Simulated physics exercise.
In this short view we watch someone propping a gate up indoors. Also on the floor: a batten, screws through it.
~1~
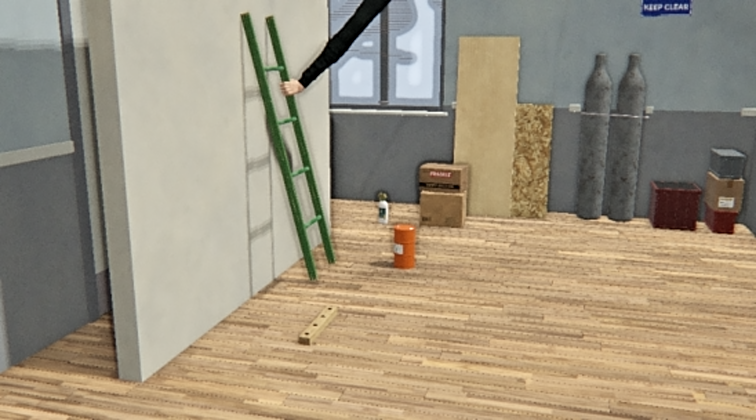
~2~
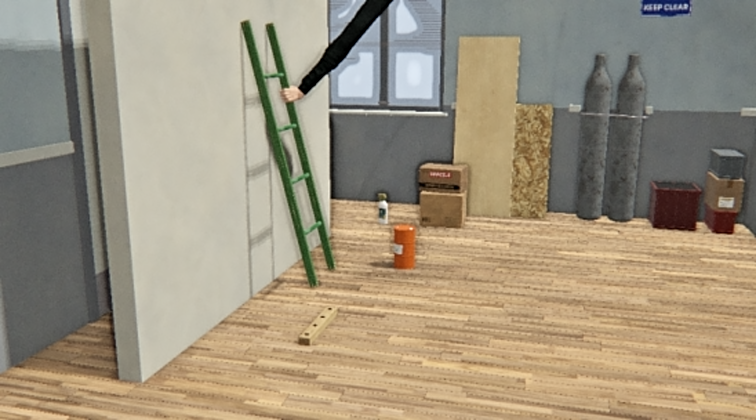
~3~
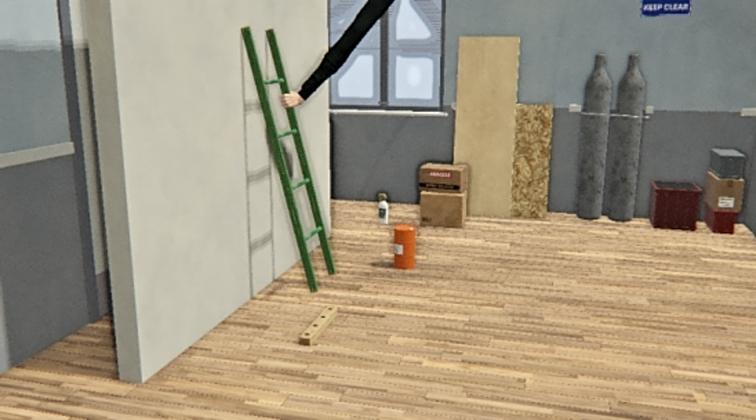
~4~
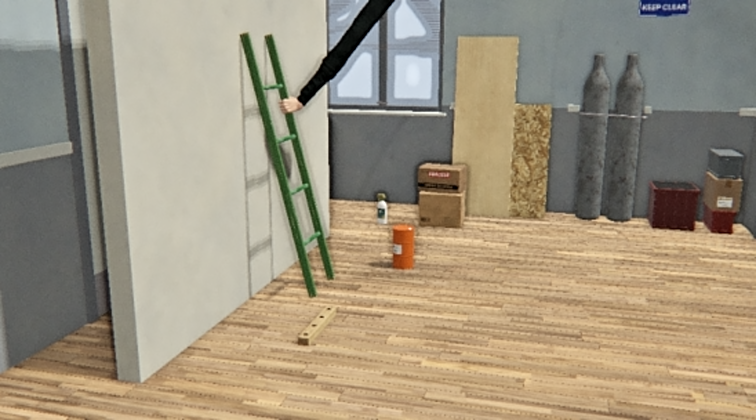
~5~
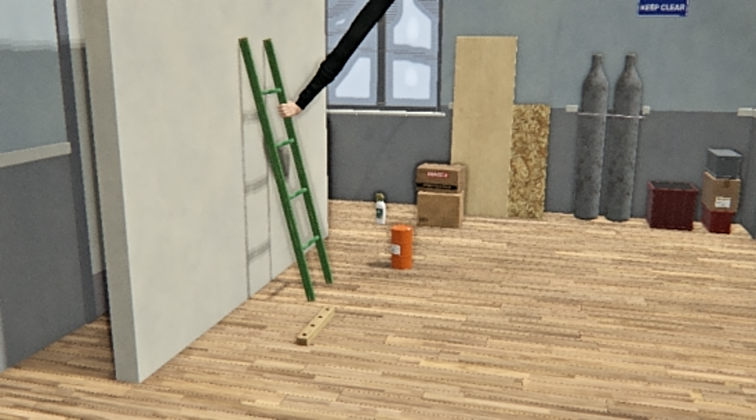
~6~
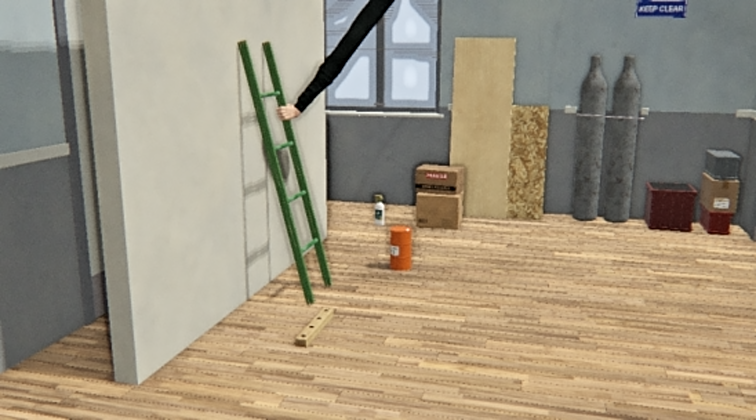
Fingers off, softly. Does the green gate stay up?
It stands.
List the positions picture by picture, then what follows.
In the first frame, still on the way; green gate (292, 147); batten (319, 325).
In the second frame, still on the way; green gate (292, 154); orange canister (404, 247).
In the third frame, still on the way; green gate (292, 160); batten (319, 325).
In the fourth frame, still on the way; green gate (291, 165); orange canister (403, 247).
In the fifth frame, still on the way; green gate (289, 169); batten (317, 325).
In the sixth frame, in place, still held; green gate (288, 172); orange canister (401, 248).
Then, 0.90 s on from there, green gate at rest near (288, 172).
In the end, the green gate stays up, near (288, 172); the other things unmoved.
